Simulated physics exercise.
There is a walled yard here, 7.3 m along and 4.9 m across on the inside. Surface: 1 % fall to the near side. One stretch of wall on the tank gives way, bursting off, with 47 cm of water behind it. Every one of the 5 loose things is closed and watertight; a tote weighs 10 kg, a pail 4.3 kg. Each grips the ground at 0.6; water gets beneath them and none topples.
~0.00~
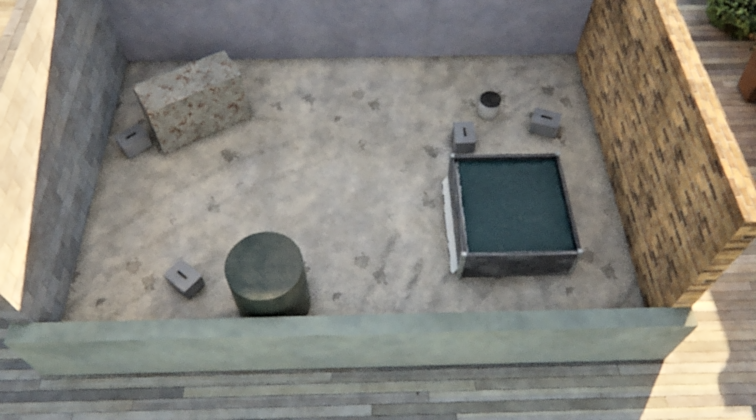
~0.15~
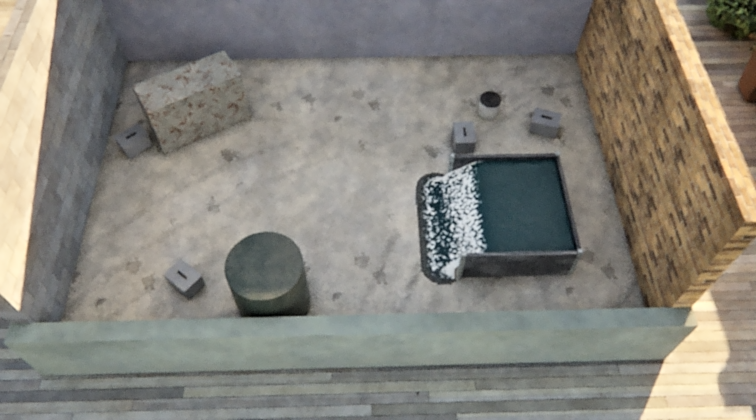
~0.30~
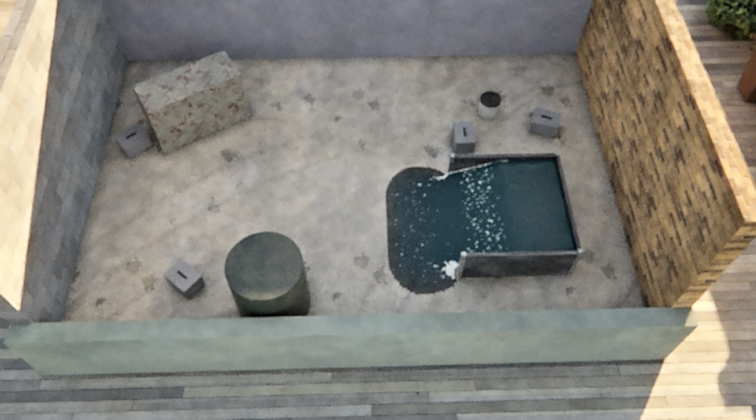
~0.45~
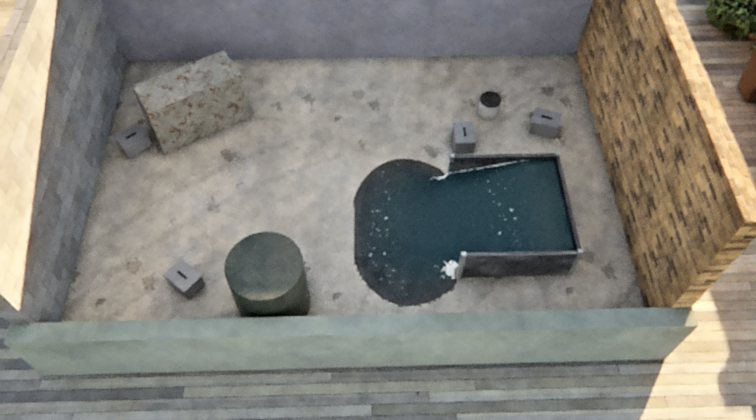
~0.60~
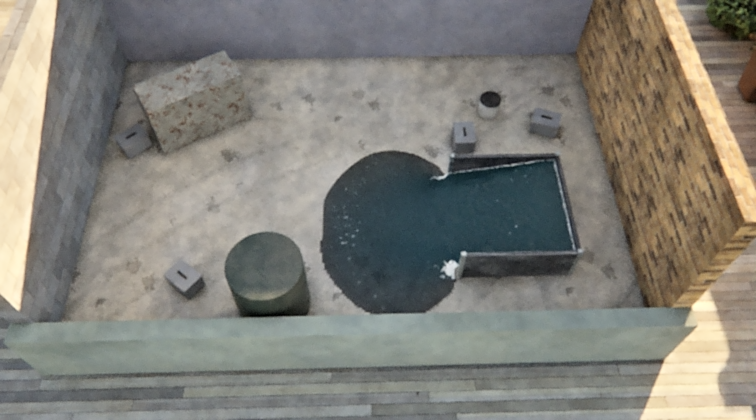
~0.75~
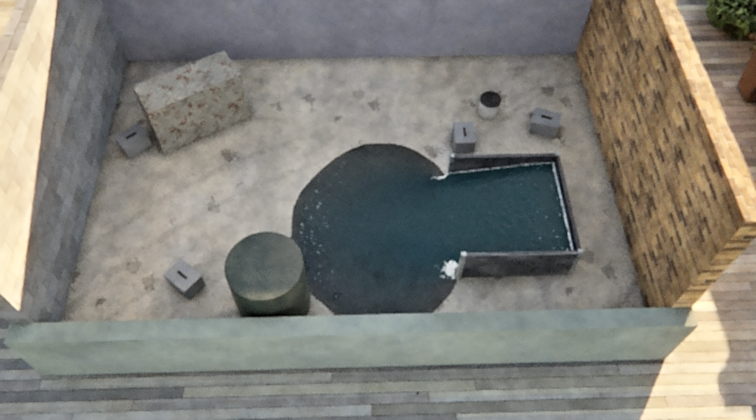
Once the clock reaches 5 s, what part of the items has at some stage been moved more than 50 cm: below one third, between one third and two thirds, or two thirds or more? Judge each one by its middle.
Below one third.
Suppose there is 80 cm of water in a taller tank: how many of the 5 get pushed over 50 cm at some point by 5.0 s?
Count: 2.
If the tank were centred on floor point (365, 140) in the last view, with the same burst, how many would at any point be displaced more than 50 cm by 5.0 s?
Result: 0 of them.
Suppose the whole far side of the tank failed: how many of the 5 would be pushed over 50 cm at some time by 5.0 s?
That would give 3.
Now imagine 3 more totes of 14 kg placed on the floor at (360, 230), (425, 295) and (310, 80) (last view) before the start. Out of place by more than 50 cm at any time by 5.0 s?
Note, in sequence: Over threshold; under threshold; under threshold.
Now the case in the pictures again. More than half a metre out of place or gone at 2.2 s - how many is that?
I make it 0.
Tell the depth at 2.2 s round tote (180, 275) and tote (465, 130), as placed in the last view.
Depths: Near 4 cm, then near 0 cm.
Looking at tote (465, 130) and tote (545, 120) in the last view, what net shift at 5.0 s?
Distances: 0 cm; 0 cm.
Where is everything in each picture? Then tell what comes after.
In the first frame, a tote at (131, 136) rests on the ground; a tote at (465, 132) rests on the ground; water covers 2.1 m2; 0 of 5 have shifted.
In the second frame, a tote at (131, 136), on the bottom; a tote at (465, 132) rests on the ground; water covers 2.9 m2; 0 of 5 have shifted.
In the third frame, a tote at (131, 136), on the bottom; a tote at (465, 132) rests on the ground; water covers 3.7 m2; 0 of 5 have shifted.
In the fourth frame, a tote at (131, 136), on the bottom; a tote at (465, 132) rests on the ground; 4.7 m2 under water; 0 of 5 have shifted.
In the fifth frame, a tote at (131, 136), on the bottom; a tote at (465, 132) rests on the ground; water covers 5.9 m2; 0 of 5 have shifted.
In the sixth frame, a tote at (131, 136) rests on the ground; a tote at (465, 132) rests on the ground; water covers 7.2 m2; 0 of 5 have shifted.
After 1.1 s 0 of 5 are over 50 cm from their spots; 0 afloat.
After 2.2 s 0 of 5 are over 50 cm from their spots; 0 afloat.
After 3.5 s 0 of 5 are over 50 cm from their spots; 0 afloat.
After 5.0 s 0 of 5 are over 50 cm from their spots, and 0 have been at some point; 0 afloat.
